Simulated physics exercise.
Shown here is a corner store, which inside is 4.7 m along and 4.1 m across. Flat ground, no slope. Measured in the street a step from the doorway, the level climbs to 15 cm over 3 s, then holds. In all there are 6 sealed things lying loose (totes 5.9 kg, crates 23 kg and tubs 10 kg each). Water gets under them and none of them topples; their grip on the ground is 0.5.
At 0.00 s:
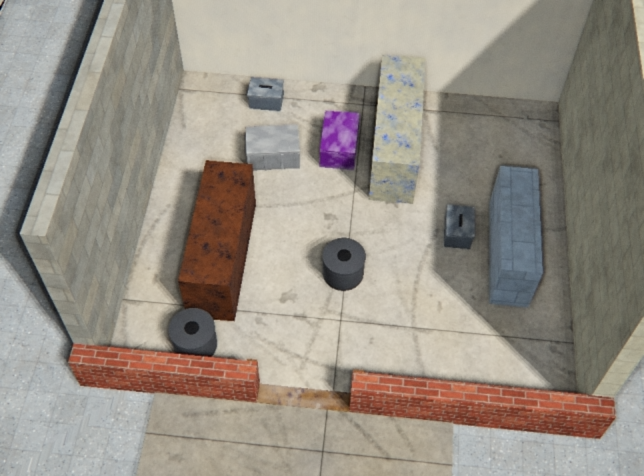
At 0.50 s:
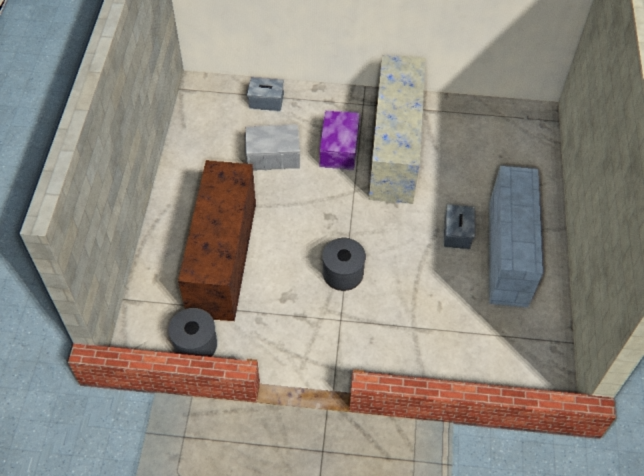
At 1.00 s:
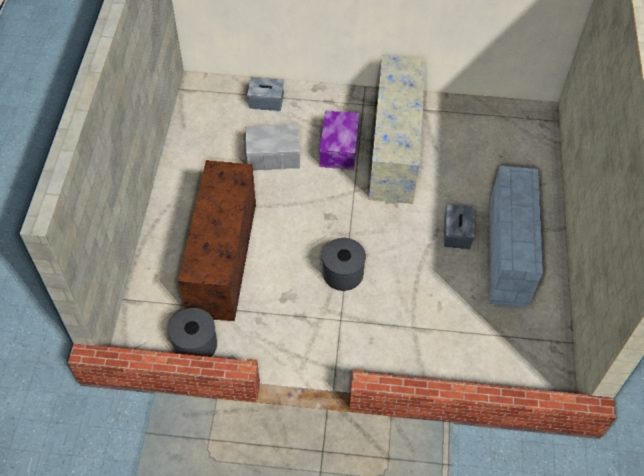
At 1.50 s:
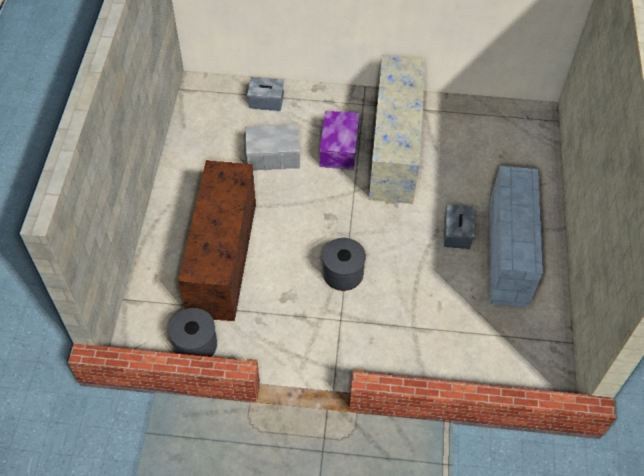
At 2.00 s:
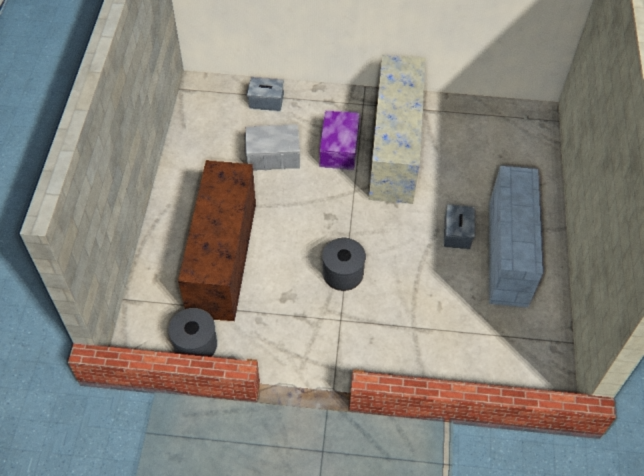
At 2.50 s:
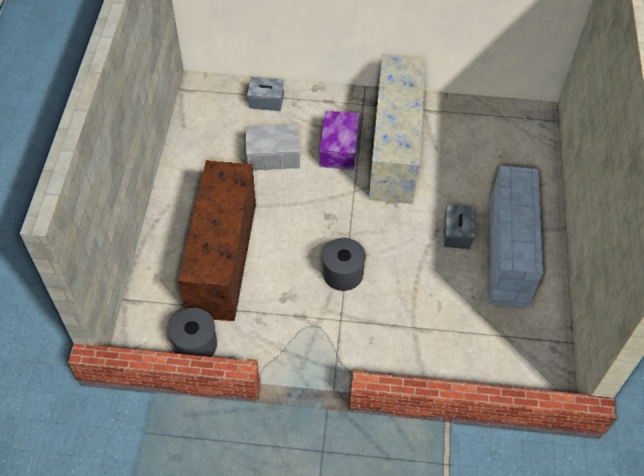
At the start, a roofless room with a purple crate, other blocks and two dark tubs stands on dry gray ground. Bluish water covers the ground outside, then spreads over the paved path toward the doorway. Finally, a thin tongue of water slips through the gap onto the floor, while the objects stay still.
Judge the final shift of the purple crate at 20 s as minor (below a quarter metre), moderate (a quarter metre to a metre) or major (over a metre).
Minor.
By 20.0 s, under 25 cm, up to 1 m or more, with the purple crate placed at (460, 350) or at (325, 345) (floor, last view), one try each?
Going in order, it barely budges and then it barely budges.
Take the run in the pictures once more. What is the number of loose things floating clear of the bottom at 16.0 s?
That would be 2 of them.
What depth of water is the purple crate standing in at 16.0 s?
Depth approx. 7 cm.
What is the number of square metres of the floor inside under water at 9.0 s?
At that time the wet patch spans about 14 m2.
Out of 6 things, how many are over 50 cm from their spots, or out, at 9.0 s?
By my reckoning, 2.
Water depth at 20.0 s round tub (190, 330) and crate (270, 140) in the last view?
About 7 and 10 cm.
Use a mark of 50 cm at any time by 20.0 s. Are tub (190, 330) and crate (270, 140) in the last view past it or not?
Result, in order: Higher / lower.
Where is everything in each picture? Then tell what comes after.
The first picture shows the purple crate at (340, 131), on the bottom; water covers 0.0 m2; 0 of 6 have shifted.
The second picture shows the purple crate at (340, 131), on the bottom; 0.0 m2 under water; 0 of 6 have shifted.
The third picture shows the purple crate at (340, 131) rests on the ground; water covers 0.0 m2; 0 of 6 have shifted.
The fourth picture shows the purple crate at (340, 131), on the bottom; water covers 0.0 m2; 0 of 6 have shifted.
The fifth picture shows the purple crate at (340, 131), on the bottom; water covers 0.0 m2; 0 of 6 have shifted.
The sixth picture shows the purple crate at (340, 131), on the bottom; water covers 0.4 m2; 0 of 6 have shifted.
After 4.0 s the purple crate is near (340, 131), 0.0 m from its start, aground; 0 afloat.
After 9.0 s the purple crate is near (340, 131), 0.0 m from its start, aground; 1 afloat.
After 16.0 s the purple crate is near (340, 131), 0.0 m from its start, aground; 2 afloat.
After 20.0 s the purple crate is near (339, 122), 0.1 m from its start, afloat; 6 afloat.
